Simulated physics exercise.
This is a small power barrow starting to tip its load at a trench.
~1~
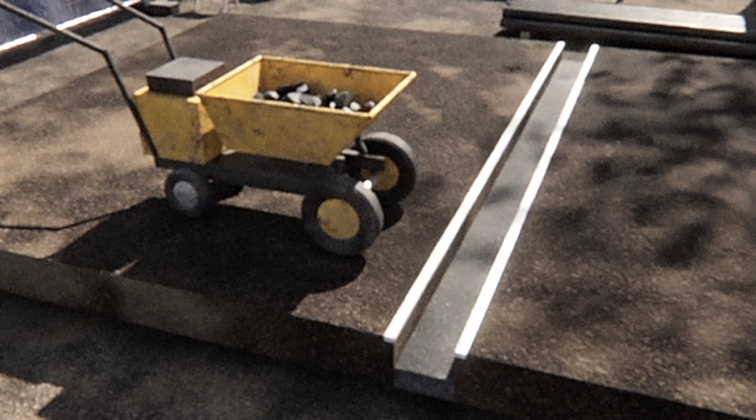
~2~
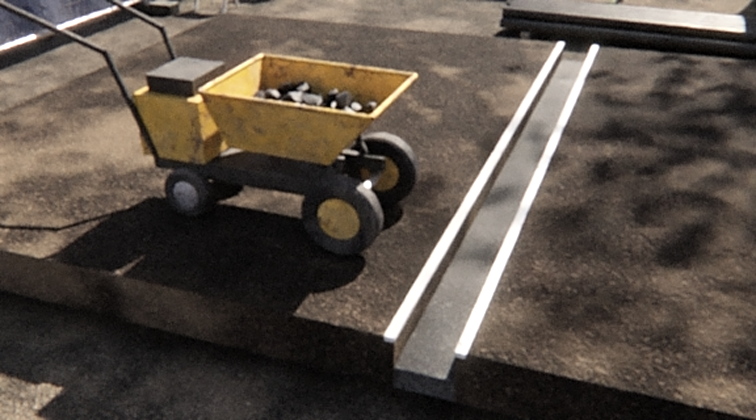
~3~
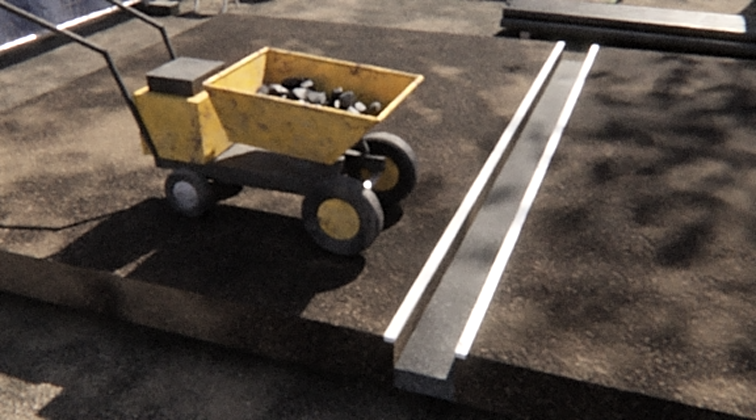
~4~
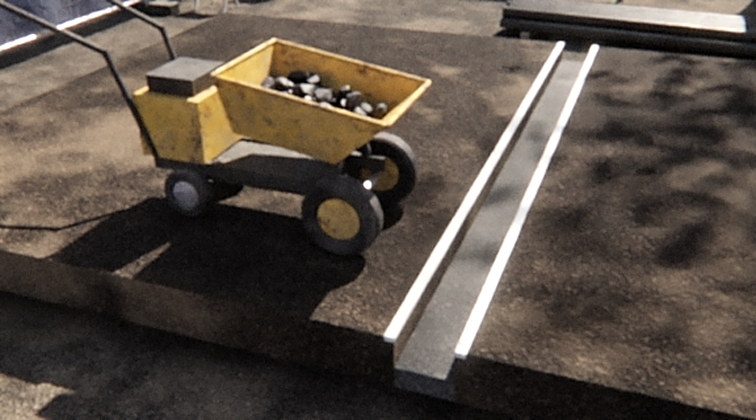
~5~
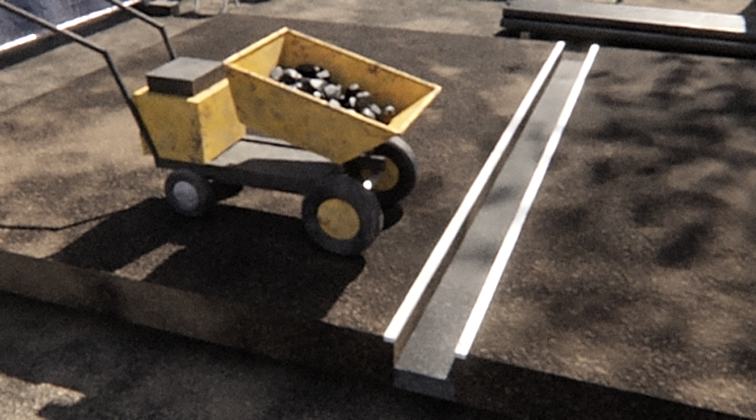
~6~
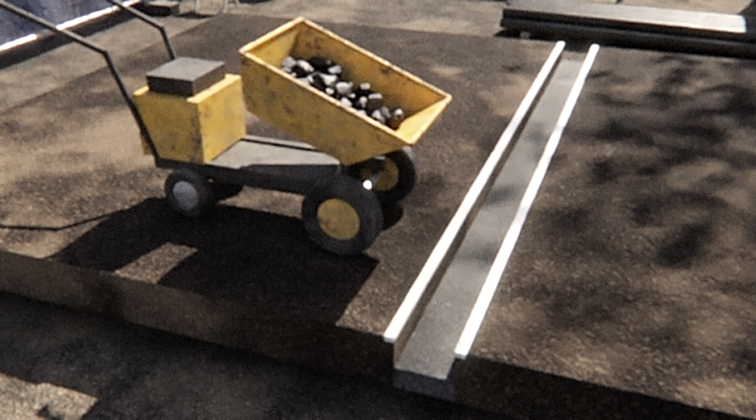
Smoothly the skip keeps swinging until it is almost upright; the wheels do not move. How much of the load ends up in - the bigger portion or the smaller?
Predicted result: Mostly in.
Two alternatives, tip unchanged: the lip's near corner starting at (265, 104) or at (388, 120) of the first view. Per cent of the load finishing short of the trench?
In order, close to 70 and 0 in a hundred.
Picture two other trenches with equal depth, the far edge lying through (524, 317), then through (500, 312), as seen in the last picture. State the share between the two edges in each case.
100 %, give or take, and then 90 %.
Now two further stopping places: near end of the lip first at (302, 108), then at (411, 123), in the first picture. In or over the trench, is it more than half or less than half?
Try one: The greater share. Try two: The lesser share.
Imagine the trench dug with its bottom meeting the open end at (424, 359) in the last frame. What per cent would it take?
I'd guess about 50 %.
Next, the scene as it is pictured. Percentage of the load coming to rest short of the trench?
It comes to close to 0 %.
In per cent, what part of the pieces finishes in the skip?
0 per cent or so.
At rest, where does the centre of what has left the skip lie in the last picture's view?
I'd say the middle ends up at about (490, 258).
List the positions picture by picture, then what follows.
In the first picture, lip of the skip (369, 117), level; top of the load (308, 103), lumps of coal; first edge of the trench (414, 295); far edge (480, 308), the trench under half as wide as the skip, and about half as deep as wide.
In the second picture, lip of the skip (371, 118), tipped barely; top of the load (310, 102).
In the third picture, lip of the skip (377, 121), tipped barely; top of the load (294, 98).
In the fourth picture, lip of the skip (387, 126), tipped a little; top of the load (300, 93).
In the fifth picture, lip of the skip (398, 134), tipped clearly; top of the load (290, 91).
In the sixth picture, lip of the skip (410, 144), tipped clearly; top of the load (301, 84); first edge of the trench (414, 295); far edge (480, 308).
Just after the last frame, skip tipped steeply; every one in the skip.
A moment on, skip tipped right over; the larger part in the skip; roughly a quarter in or heaped over the trench; about a tenth beyond it; just a few falling.
Further on, skip tipped right over; just a few in the skip; roughly two thirds in or heaped over the trench; roughly a third beyond it.
When it is over, skip tipped right over; roughly two thirds in or heaped over the trench; roughly a third beyond it.
